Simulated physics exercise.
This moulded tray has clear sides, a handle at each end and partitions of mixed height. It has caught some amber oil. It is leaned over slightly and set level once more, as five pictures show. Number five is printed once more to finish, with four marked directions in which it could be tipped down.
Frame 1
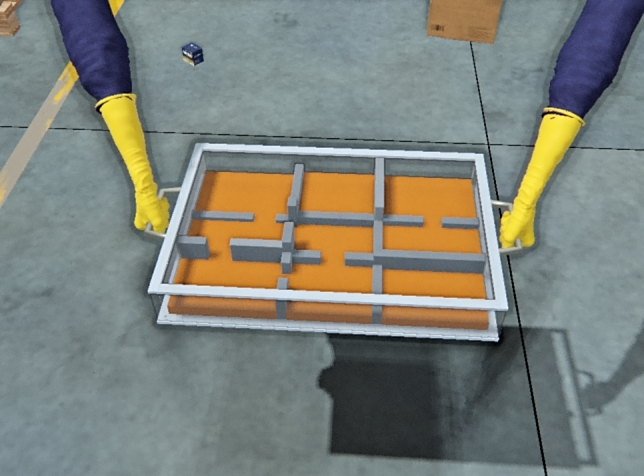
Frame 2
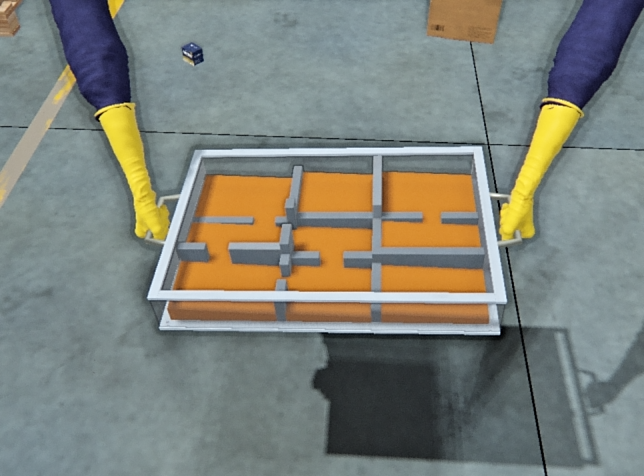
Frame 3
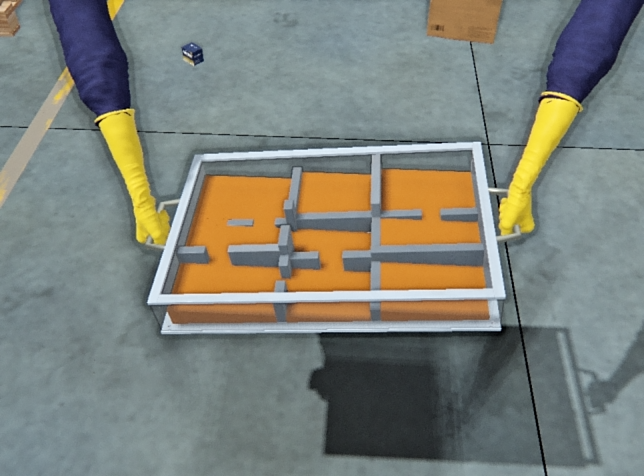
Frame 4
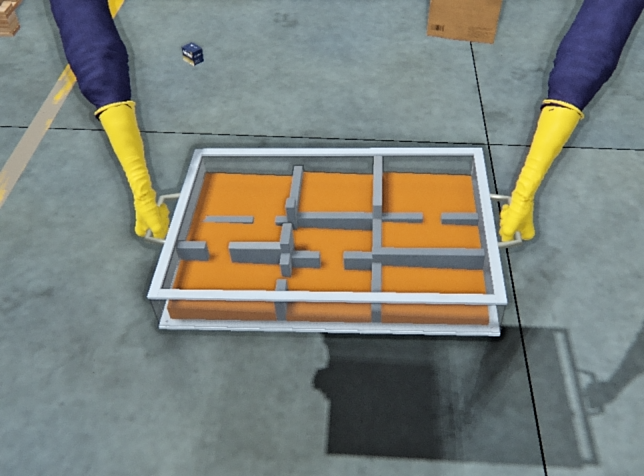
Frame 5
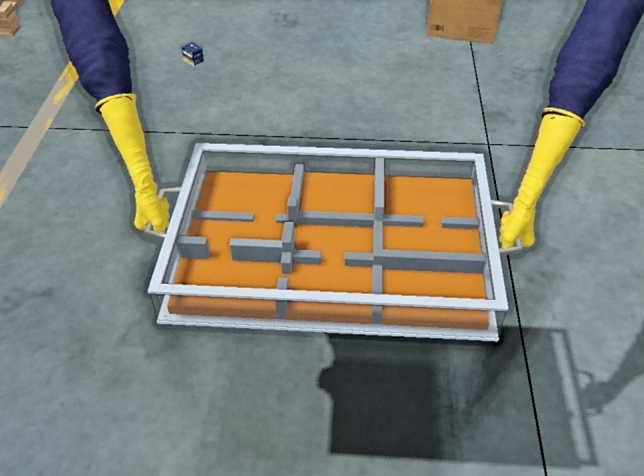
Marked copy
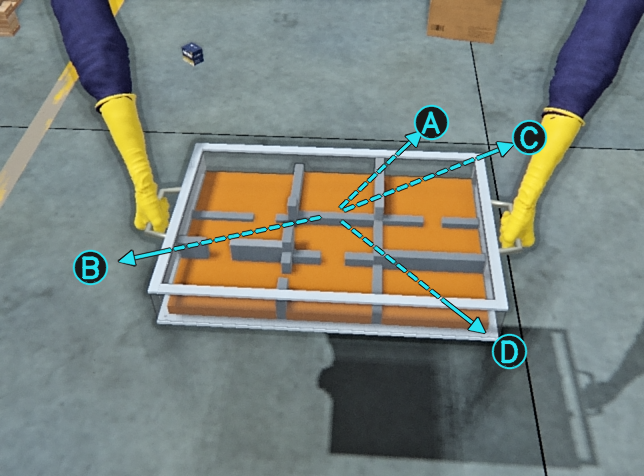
Two yellow-gloved hands tilt a clear tray of orange liquid slightly left, then level it.
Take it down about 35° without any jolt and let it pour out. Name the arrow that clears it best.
Choose D.
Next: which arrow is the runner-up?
Here it is arrow B.
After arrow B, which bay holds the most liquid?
It is the front left one.
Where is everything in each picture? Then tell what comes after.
The tray is level; deepest in the back middle bay, at (338, 196), shallowest in the front right.
Tipped about 4° down to the left; no wall is crossed.
Tipped about 6° down to the left; no wall is crossed.
Tipped about 3° down to the left; no wall is crossed.
The tray is level; deepest in the back middle bay, at (338, 196), shallowest in the front right.
On the marked copy, A ends at (417, 135); B ends at (124, 259); C ends at (508, 146); D ends at (480, 329).
Choosing A, about 31 % stays in the tray, the largest part in the back right bay.
Choosing B, about 23 % stays in the tray, the largest part in the front left bay.
Choosing C, about 30 % stays in the tray, the largest part in the back right bay.
Choosing D, about 17 % stays in the tray, the largest part in the front right bay.
